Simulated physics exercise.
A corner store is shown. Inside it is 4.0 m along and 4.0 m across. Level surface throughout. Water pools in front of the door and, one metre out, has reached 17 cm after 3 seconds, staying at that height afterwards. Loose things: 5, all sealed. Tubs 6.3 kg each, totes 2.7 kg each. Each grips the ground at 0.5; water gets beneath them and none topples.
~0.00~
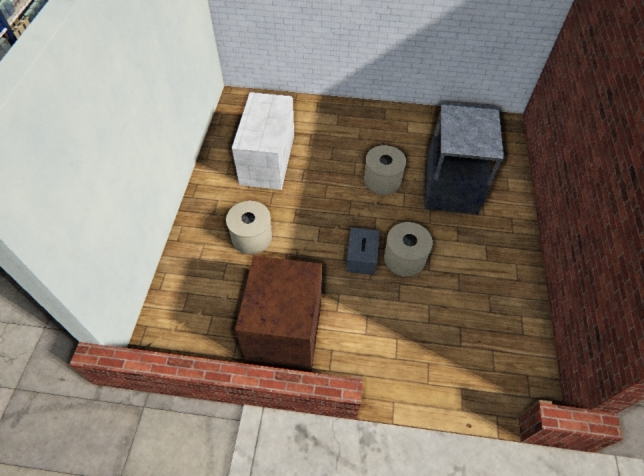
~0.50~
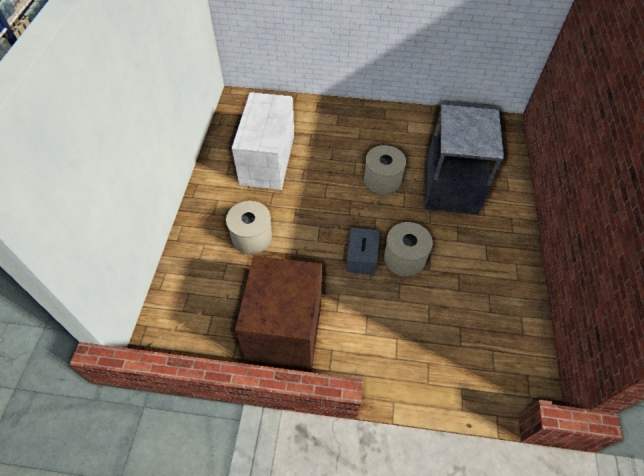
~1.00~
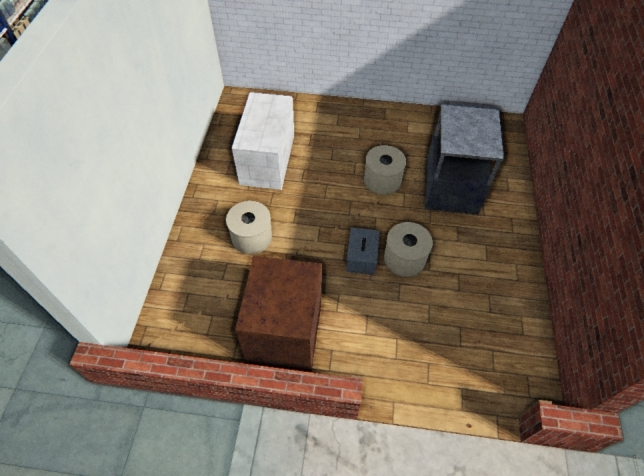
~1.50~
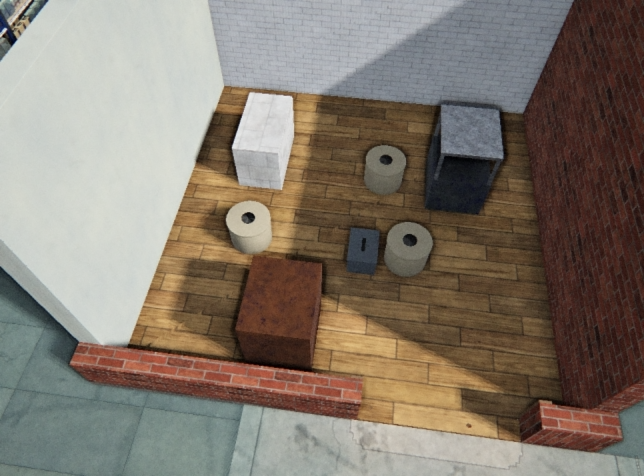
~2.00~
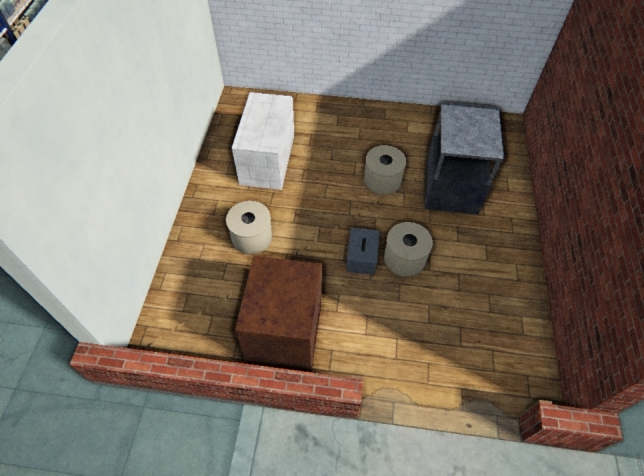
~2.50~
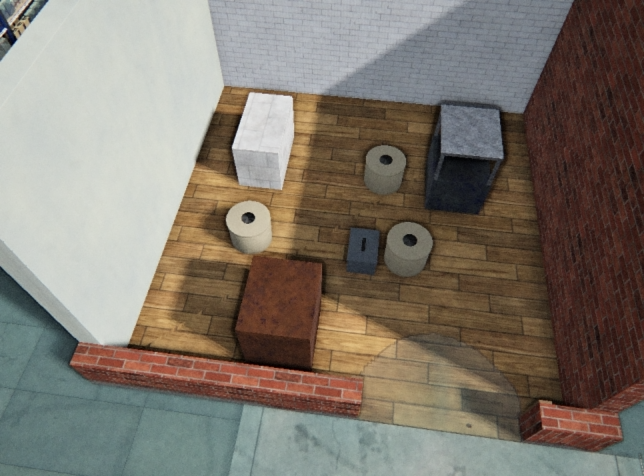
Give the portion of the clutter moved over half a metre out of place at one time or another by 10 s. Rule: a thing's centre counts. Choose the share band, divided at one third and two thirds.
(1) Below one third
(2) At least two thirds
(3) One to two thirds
3.
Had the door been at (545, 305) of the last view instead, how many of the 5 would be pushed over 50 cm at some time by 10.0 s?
Then 3 of them would.
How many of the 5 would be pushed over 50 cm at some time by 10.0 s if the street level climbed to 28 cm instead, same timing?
With that change, 5 of them.
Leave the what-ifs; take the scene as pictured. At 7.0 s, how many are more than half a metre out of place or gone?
I make it 3.
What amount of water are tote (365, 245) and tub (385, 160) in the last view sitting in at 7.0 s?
I'd put it at 2 cm and 5 cm respectively.
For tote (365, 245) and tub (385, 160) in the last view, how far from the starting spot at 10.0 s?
They've ended up 150 cm and 80 cm away, in that order.
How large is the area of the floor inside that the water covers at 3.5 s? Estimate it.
Flooded: Near 3.0 m2.
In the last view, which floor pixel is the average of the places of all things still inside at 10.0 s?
The average lands around (364, 184).
After 3.5 s 0 of 5 are over 50 cm from their spots; 0 afloat.
After 4.5 s 2 of 5 are over 50 cm from their spots; 0 afloat.
After 7.0 s 3 of 5 are over 50 cm from their spots; 2 afloat.
After 10.0 s 3 of 5 are over 50 cm from their spots, and 3 have been at some point; 4 afloat.
